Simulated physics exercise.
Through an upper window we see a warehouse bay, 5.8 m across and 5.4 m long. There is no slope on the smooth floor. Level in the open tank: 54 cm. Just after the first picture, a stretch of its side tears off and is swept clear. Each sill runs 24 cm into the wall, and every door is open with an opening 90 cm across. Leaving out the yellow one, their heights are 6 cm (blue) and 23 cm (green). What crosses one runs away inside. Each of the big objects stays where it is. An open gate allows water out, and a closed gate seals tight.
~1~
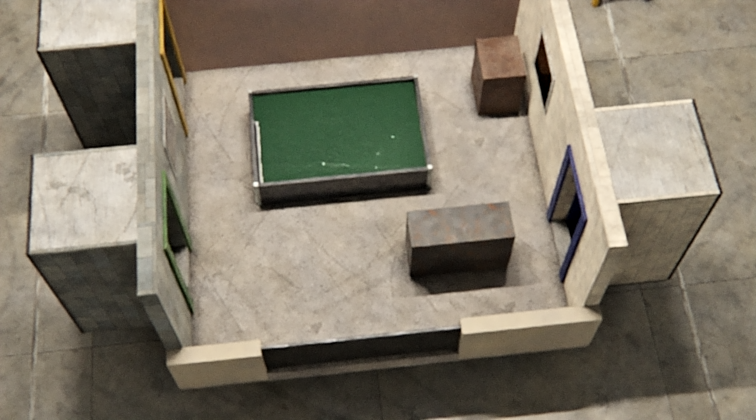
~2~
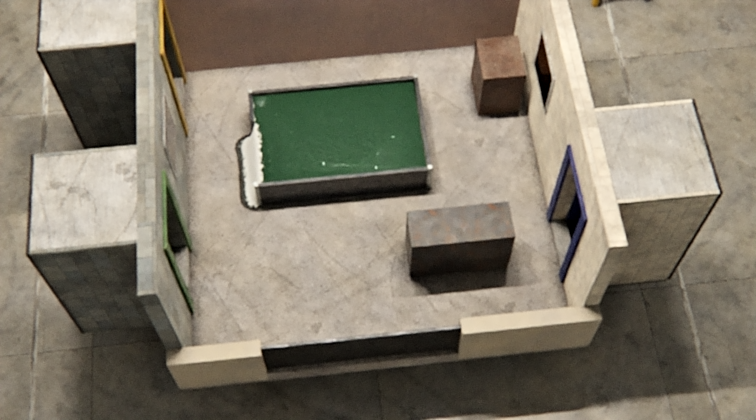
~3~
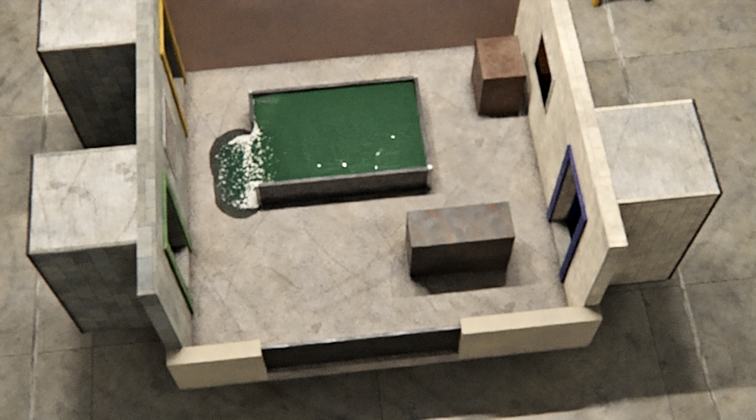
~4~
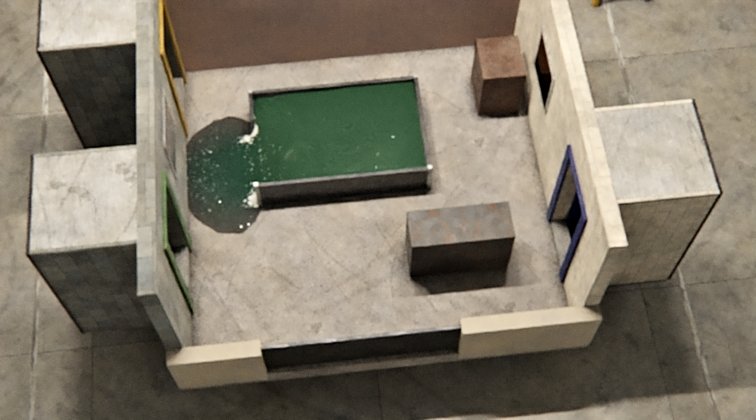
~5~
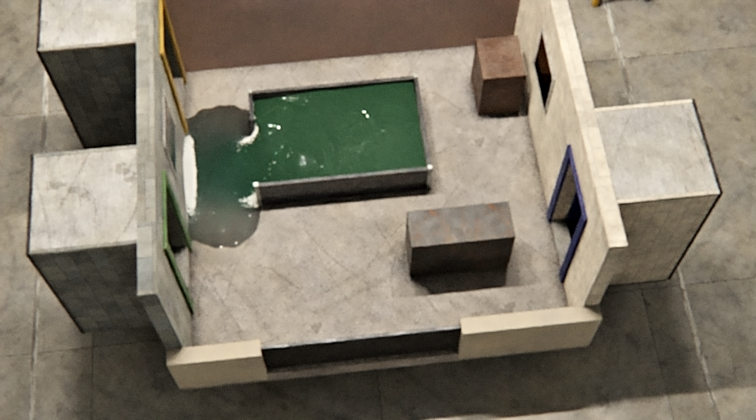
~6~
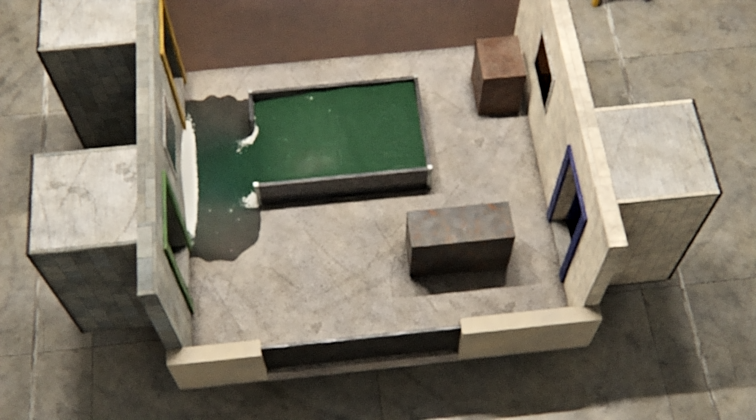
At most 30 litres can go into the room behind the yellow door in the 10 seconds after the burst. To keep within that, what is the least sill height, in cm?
Some 13.5 cm.
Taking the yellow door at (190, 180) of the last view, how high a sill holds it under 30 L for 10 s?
Minimum: About 34 cm.
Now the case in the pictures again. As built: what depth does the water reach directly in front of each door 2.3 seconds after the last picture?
Depths, in cm - yellow: 19, blue: 0, green: 14.
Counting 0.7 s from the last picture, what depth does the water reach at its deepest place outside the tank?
40 cm.
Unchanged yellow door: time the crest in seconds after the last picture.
Roughly at 2.4 s.
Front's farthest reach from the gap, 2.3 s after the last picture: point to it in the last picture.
Close to pixel (431, 341).
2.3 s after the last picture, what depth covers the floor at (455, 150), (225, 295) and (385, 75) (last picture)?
About 0, 9 and 3 cm.
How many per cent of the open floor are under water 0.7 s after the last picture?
Close to 15 per cent is wet.
Then, 0.7 s after the last picture water covers 15 % of the floor, deepest (40 cm) near (199, 188); 13 cm at the yellow door, 0 litres in over its 23 cm sill.
Then, 2.3 s after the last picture water covers 45 % of the floor, deepest (32 cm) near (185, 80); 19 cm at the yellow door, 1 litre in over its 23 cm sill.
Then, 9.3 s after the last picture water covers 100 % of the floor, deepest (15 cm) near (537, 164); 8 cm at the yellow door, 3 litres in over its 23 cm sill.
At the yellow door as built, the water peaked near 19 cm, 2.3 s after the last picture.
With a sill of 11.5 cm, 45 litres would have come in within the 10 s; with 15.5 cm, 19 litres. So under 30 litres takes about 13.5 cm.
